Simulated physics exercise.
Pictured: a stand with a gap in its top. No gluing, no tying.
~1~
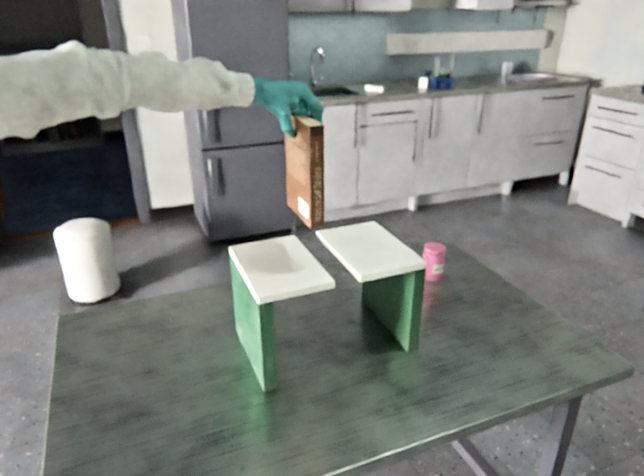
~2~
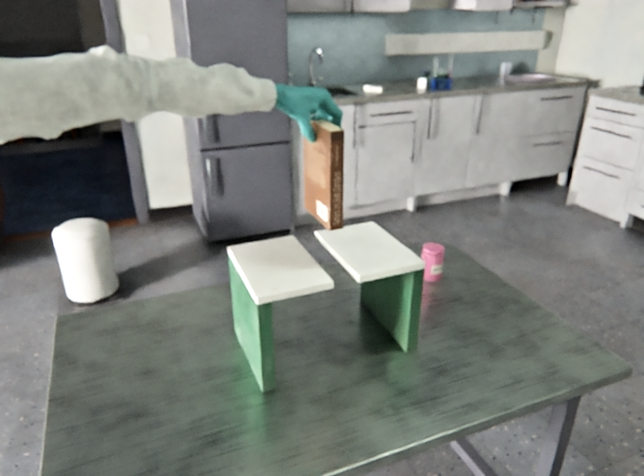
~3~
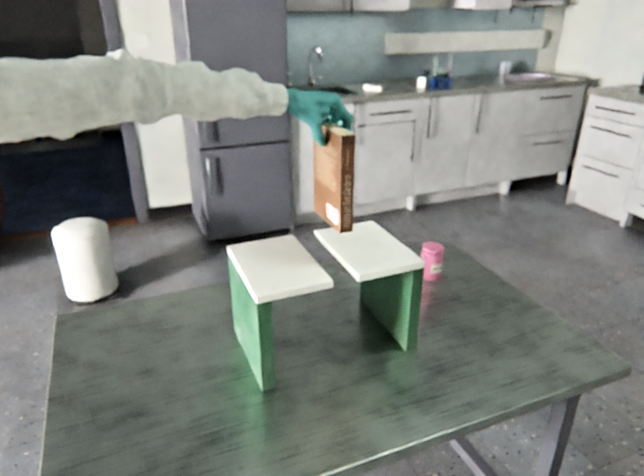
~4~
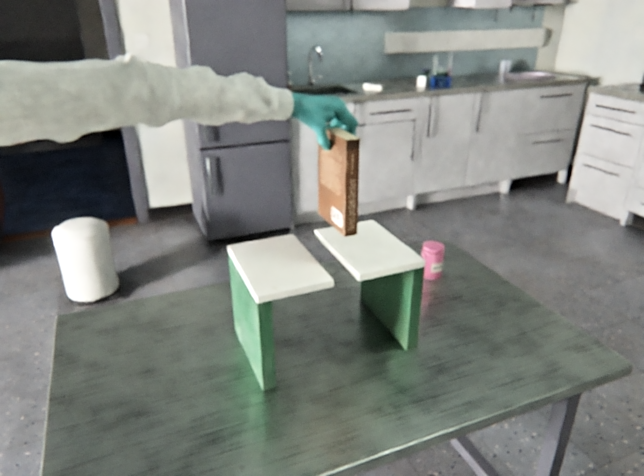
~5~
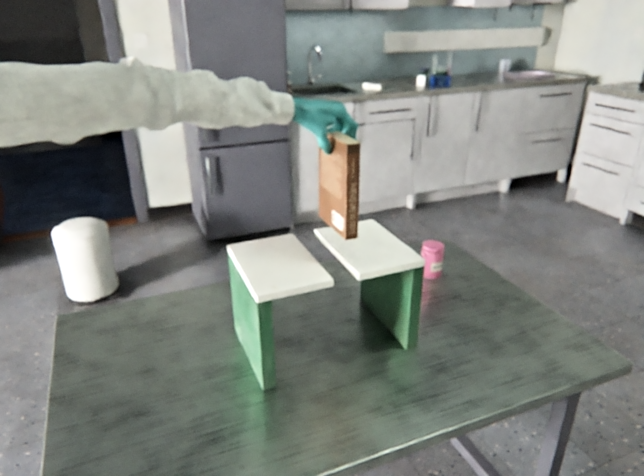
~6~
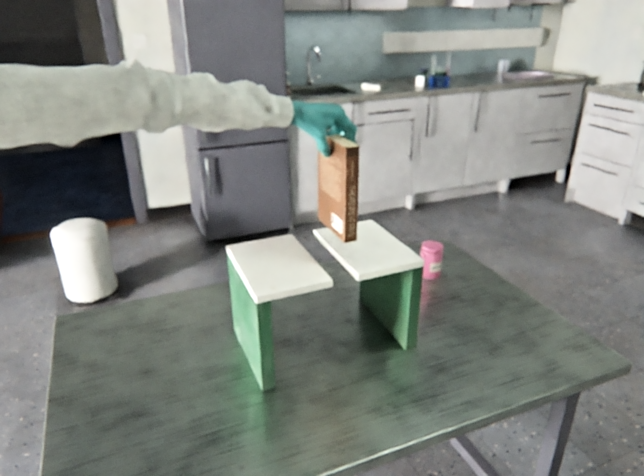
A teal-gloved hand on a pale-sleeved arm reaches in from the left, holding an upright brown book above a dark green table in a kitchen, seen from slightly above. Two white-topped, green-sided pieces form a gapped stand mid-table, with a pink jar behind right and a white cylinder left. The hand carries the book right, lowers it slightly and holds it nearly still over the gap, the camera steady.
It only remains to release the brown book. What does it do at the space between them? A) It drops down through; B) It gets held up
(B) It gets held up.
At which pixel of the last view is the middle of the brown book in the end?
Looks like it settles somewhere around (337, 208).
Then, 0.20 s after the last picture, brown book slid a little near (337, 207).
Then, 0.30 s after the last picture, brown book slid a little near (337, 208).
Then, 0.50 s after the last picture, brown book resting near (337, 208).
At rest, moved from the start, brown book; pink jar in place. Seen from the same camera at the end, brown book near (337, 208). The book stays on top.
